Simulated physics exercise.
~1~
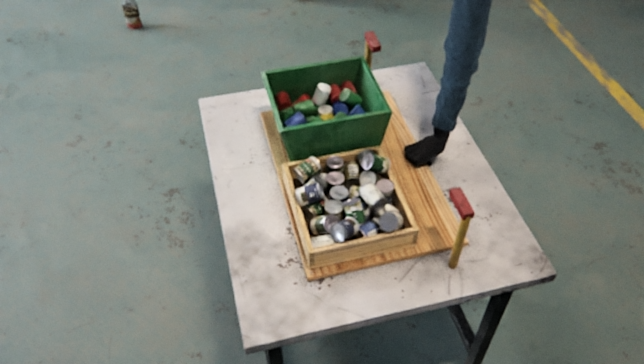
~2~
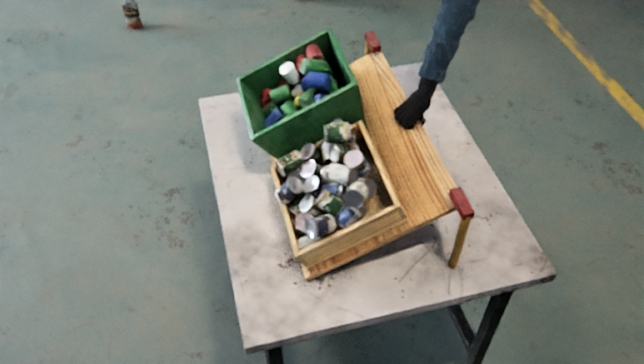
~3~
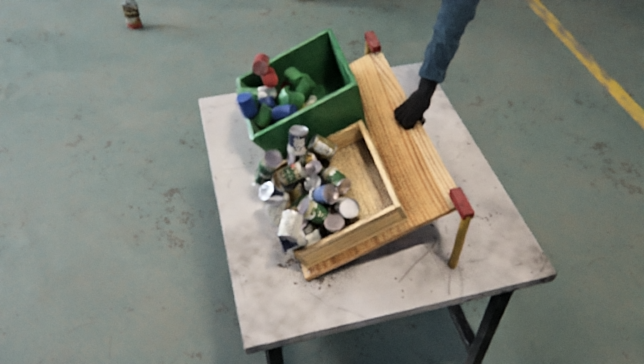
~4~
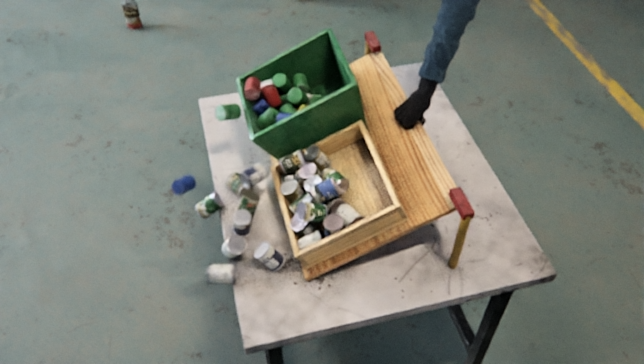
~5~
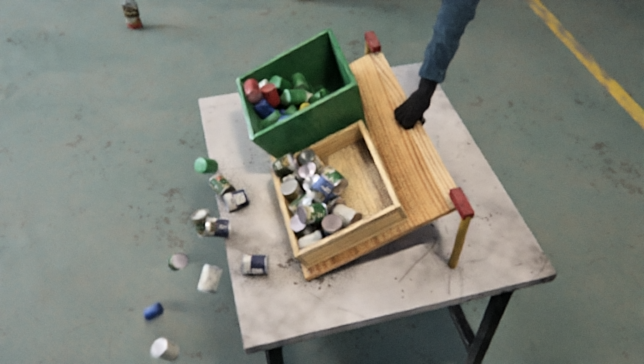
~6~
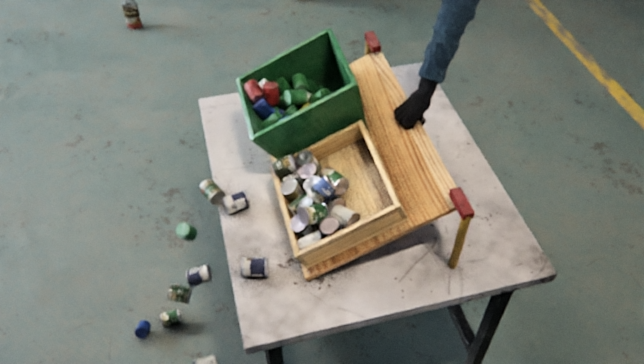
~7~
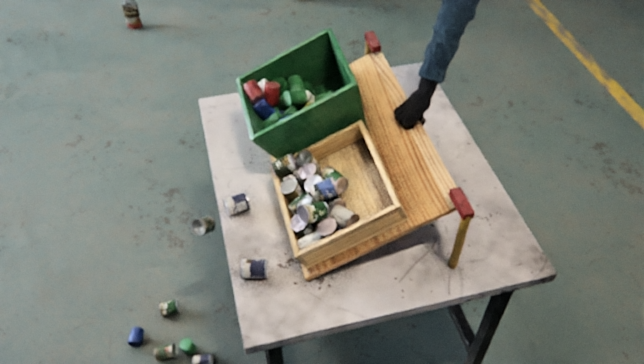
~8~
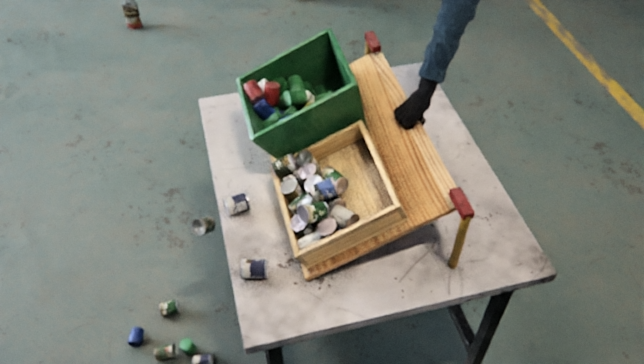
Board with two open boxes being tipped up by a gloved hand, spilling several small containers leftwards onto table and floor.
